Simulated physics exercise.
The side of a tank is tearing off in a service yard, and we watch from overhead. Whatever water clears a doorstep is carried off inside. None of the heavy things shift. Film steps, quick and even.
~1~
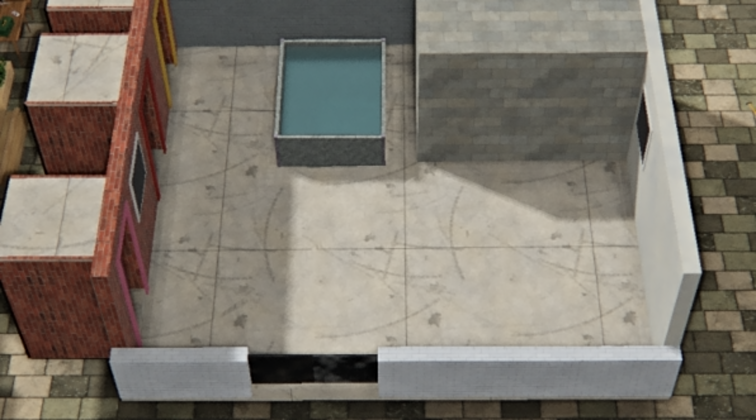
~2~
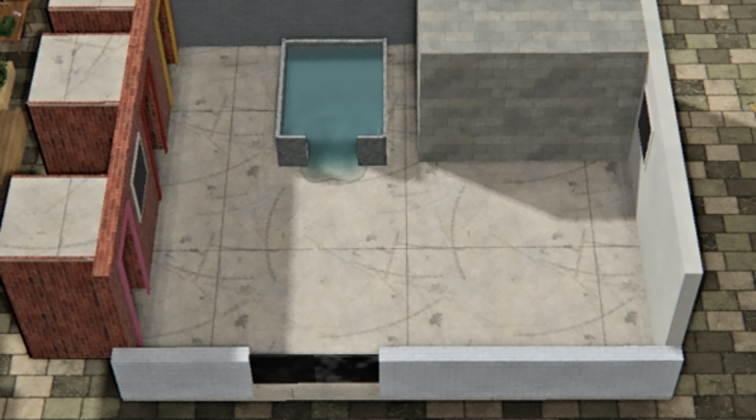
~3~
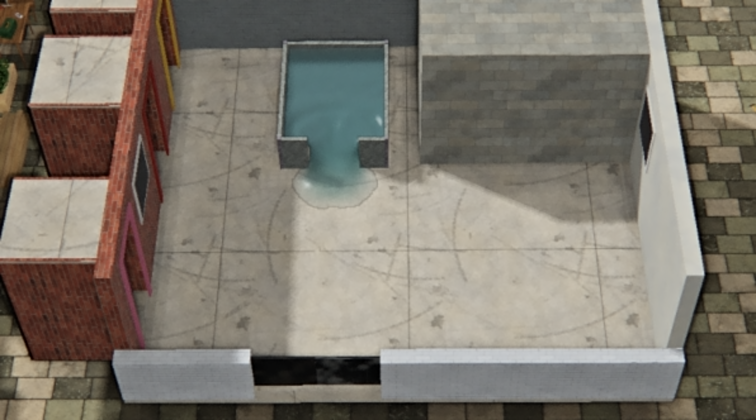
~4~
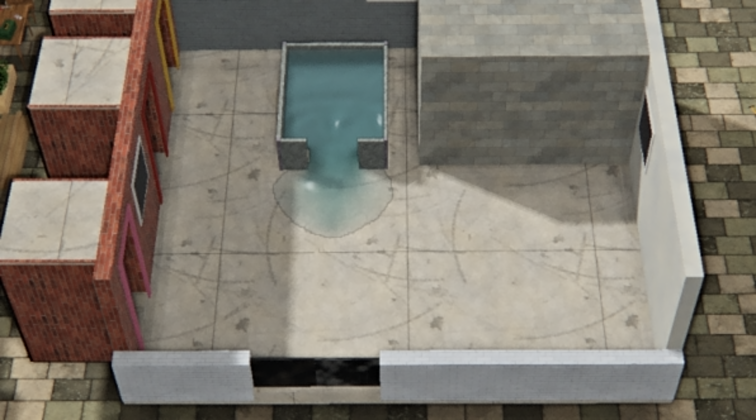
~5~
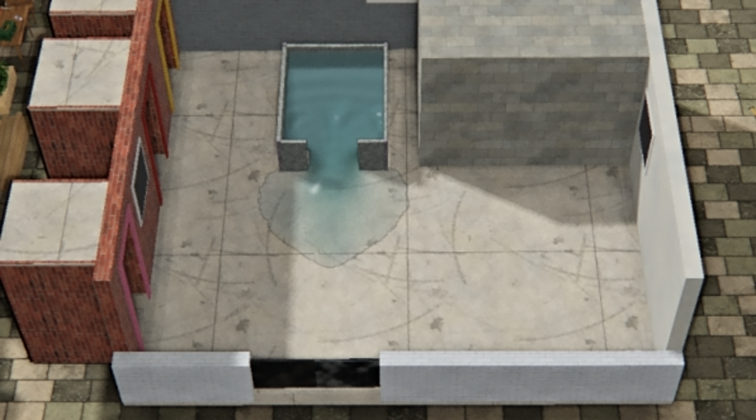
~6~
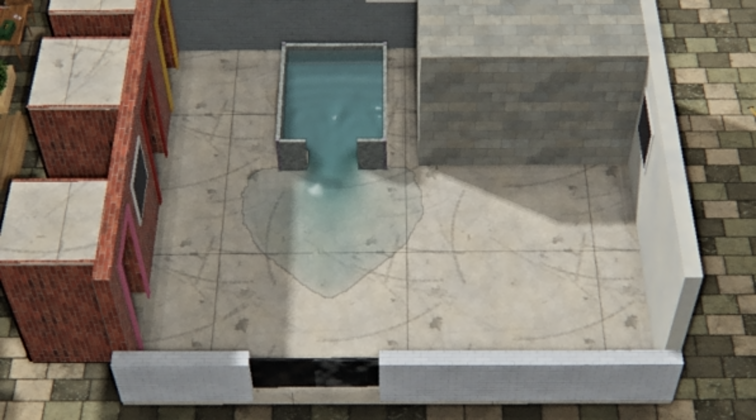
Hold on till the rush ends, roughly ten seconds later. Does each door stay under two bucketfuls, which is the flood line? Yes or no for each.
Pink door - yes, stays under; red door - yes, stays under; yellow door - yes, stays under.
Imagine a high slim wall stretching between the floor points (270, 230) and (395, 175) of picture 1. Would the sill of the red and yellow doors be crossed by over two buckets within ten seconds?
Note: Red exceeds threshold; yellow remains below threshold.
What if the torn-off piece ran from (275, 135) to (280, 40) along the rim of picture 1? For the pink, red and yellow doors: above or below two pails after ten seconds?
Well, the pink door stays beneath it, then the red door gets past it, and the yellow door gets past it.
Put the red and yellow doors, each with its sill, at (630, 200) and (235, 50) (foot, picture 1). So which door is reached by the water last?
I reckon it's the one in yellow.
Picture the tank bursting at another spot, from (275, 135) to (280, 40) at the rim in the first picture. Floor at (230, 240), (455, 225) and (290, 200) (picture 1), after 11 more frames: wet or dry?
First kept bare, second kept bare, third kept bare.
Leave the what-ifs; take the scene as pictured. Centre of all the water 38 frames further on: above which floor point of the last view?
That puts it at around (344, 248).
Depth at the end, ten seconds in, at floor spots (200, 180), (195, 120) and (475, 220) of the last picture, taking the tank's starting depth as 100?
I'd put them at close to 8 per cent, then 6 per cent, then 4 per cent.
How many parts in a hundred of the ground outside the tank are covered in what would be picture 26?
Share estimate: About 50 per cent.
A moment on, water covers 30 % of the floor; the pink door not reached, the red door not reached, the yellow door not reached.
Next, water covers 45 % of the floor; the pink door wet at the sill, nothing in, the red door not reached, the yellow door not reached.
Then, water covers 50 % of the floor; the pink door wet at the sill, nothing in, the red door not reached, the yellow door not reached.
Later, water covers 65 % of the floor; the pink door under two buckets in, the red door wet at the sill, nothing in, the yellow door not reached.
In the end, water covers 95 % of the floor; the pink door under two buckets in, the red door wet at the sill, nothing in, the yellow door wet at the sill, nothing in.
